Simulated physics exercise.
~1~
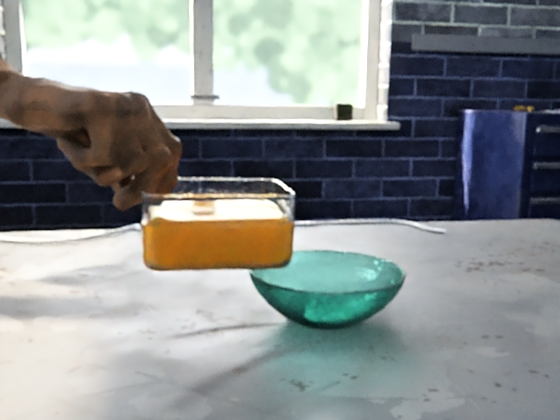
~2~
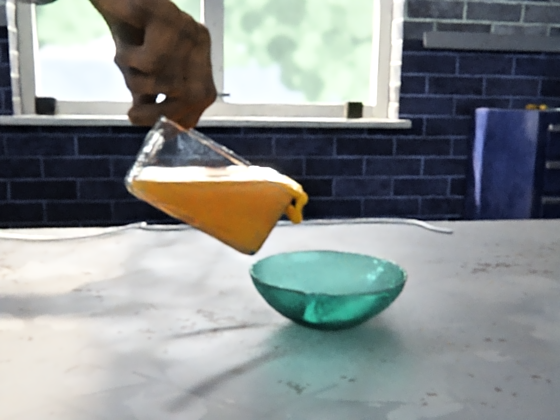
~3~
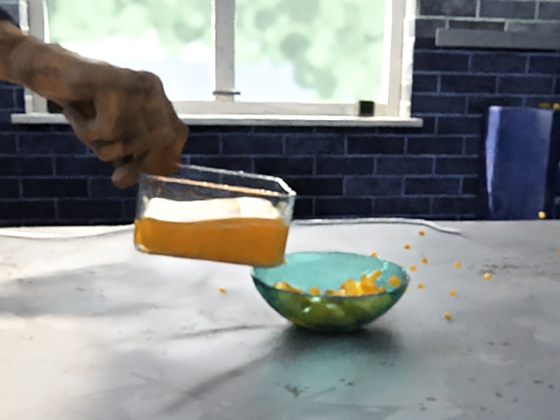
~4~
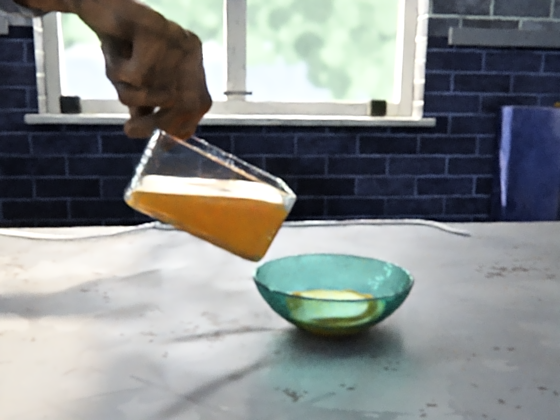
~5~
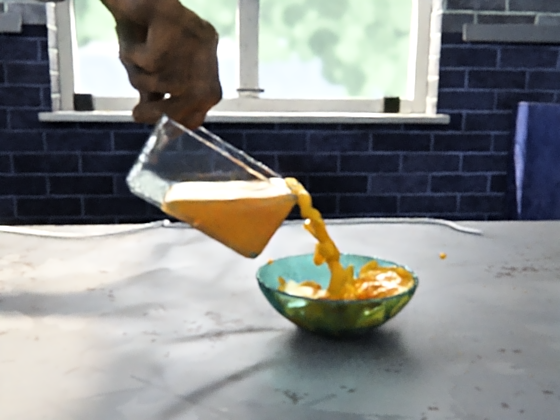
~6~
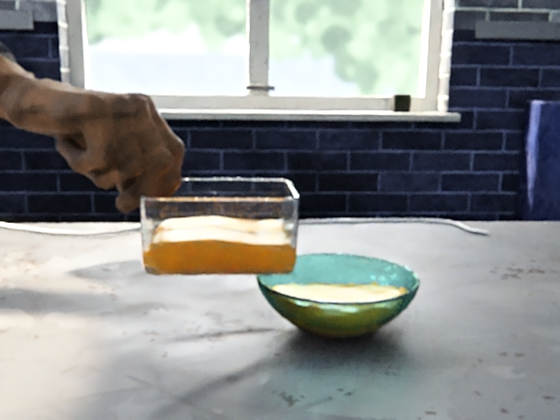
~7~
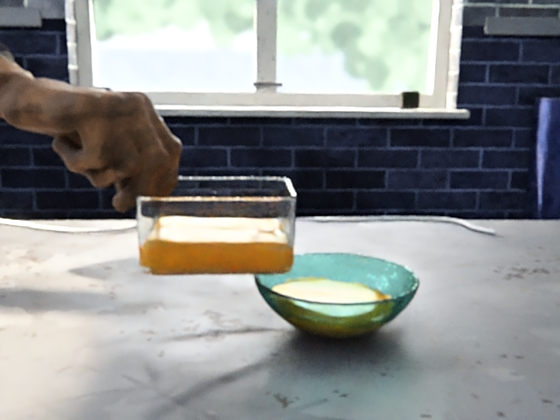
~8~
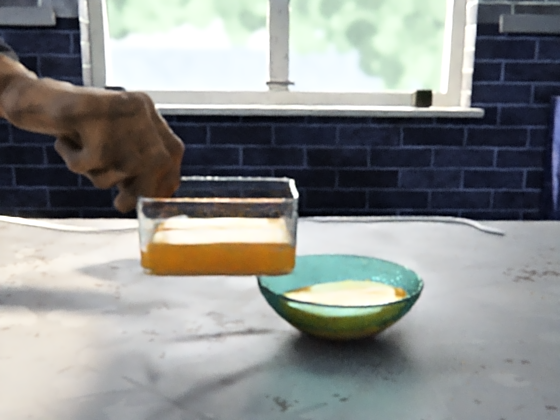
On a pale table before a blue brick wall and a window, a hand tipped a clear box of orange juice over a green glass bowl twice, splashing a few drops, then held it level, with juice in both.
